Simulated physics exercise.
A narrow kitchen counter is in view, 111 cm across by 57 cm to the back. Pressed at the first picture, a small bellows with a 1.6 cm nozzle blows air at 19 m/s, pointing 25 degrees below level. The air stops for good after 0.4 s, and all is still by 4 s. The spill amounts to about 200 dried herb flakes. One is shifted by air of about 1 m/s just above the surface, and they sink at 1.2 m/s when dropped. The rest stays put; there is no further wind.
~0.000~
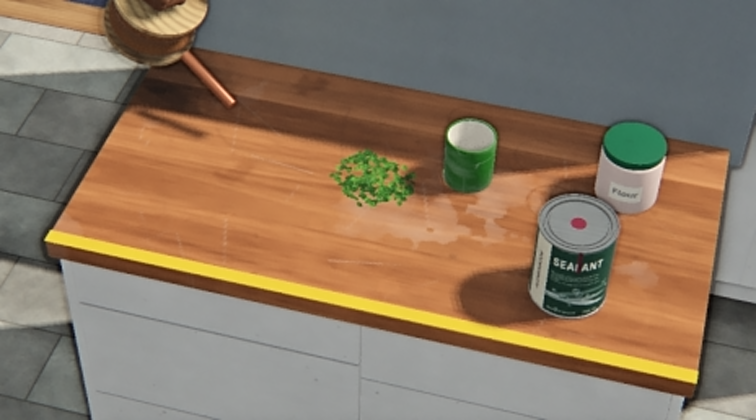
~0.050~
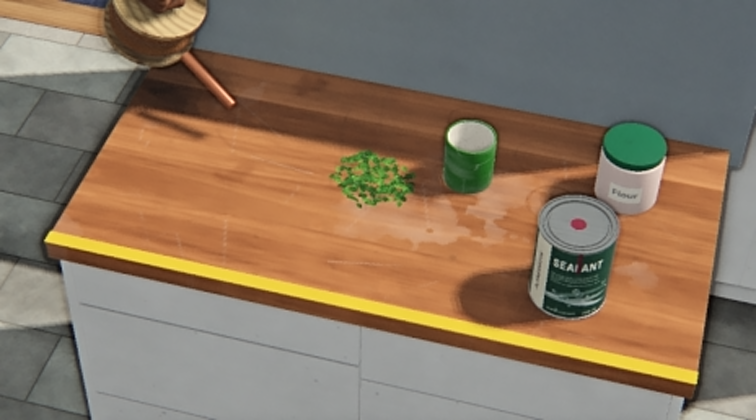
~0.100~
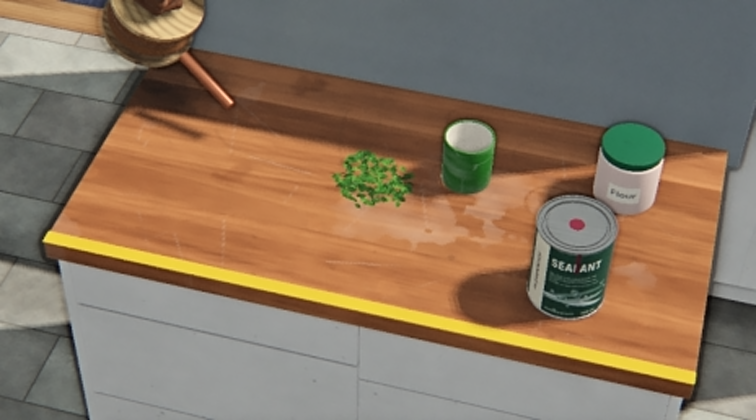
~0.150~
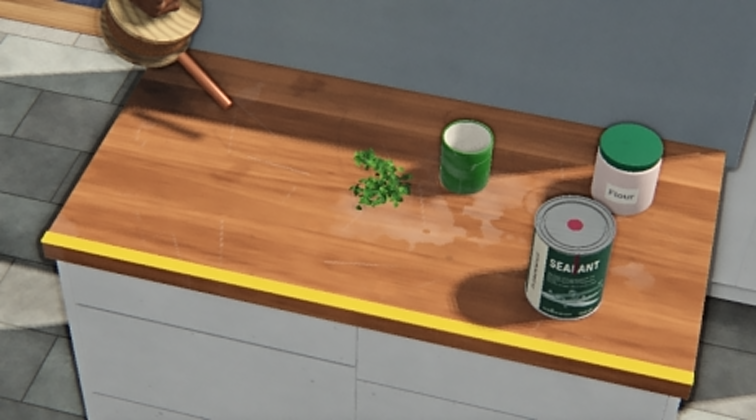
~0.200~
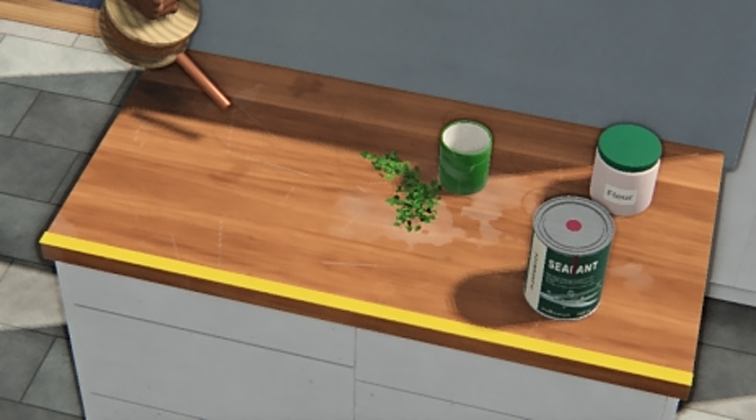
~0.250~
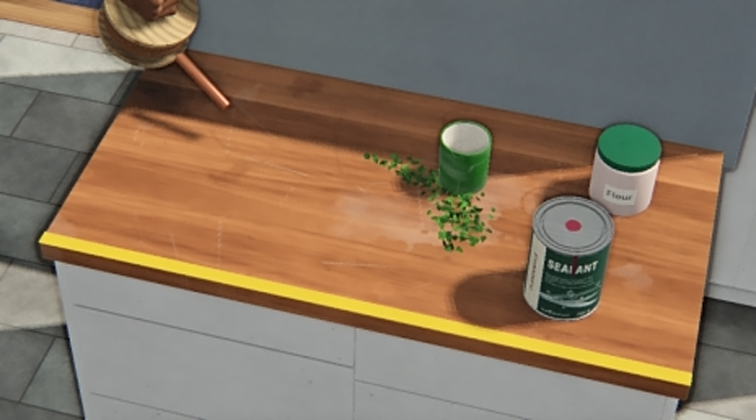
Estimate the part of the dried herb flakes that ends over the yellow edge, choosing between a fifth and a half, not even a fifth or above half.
Chances are it is beneath a fifth.
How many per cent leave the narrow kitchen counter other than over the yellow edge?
Close to 20 % of them.
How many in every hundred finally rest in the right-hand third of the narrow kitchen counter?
I'd estimate around 60 per cent.
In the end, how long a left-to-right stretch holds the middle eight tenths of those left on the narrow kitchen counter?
The middle group spans some 40 cm.
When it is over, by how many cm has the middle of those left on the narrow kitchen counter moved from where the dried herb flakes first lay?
35 cm.
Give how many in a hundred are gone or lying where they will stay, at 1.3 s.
Roughly 100 per cent of them.
After 0.8 s the count stands so, 4 % are over the yellow edge; the middle of those left on the top is near (583, 220).
After 1.3 s the count stands so, 4 % are over the yellow edge; the middle of those left on the top is near (552, 217).
After 2.2 s the count stands so, 4 % are over the yellow edge; the middle of those left on the top is near (552, 217).
After 4.0 s, at the end, 4 % are over the yellow edge; the middle of those left on the top is near (552, 217).
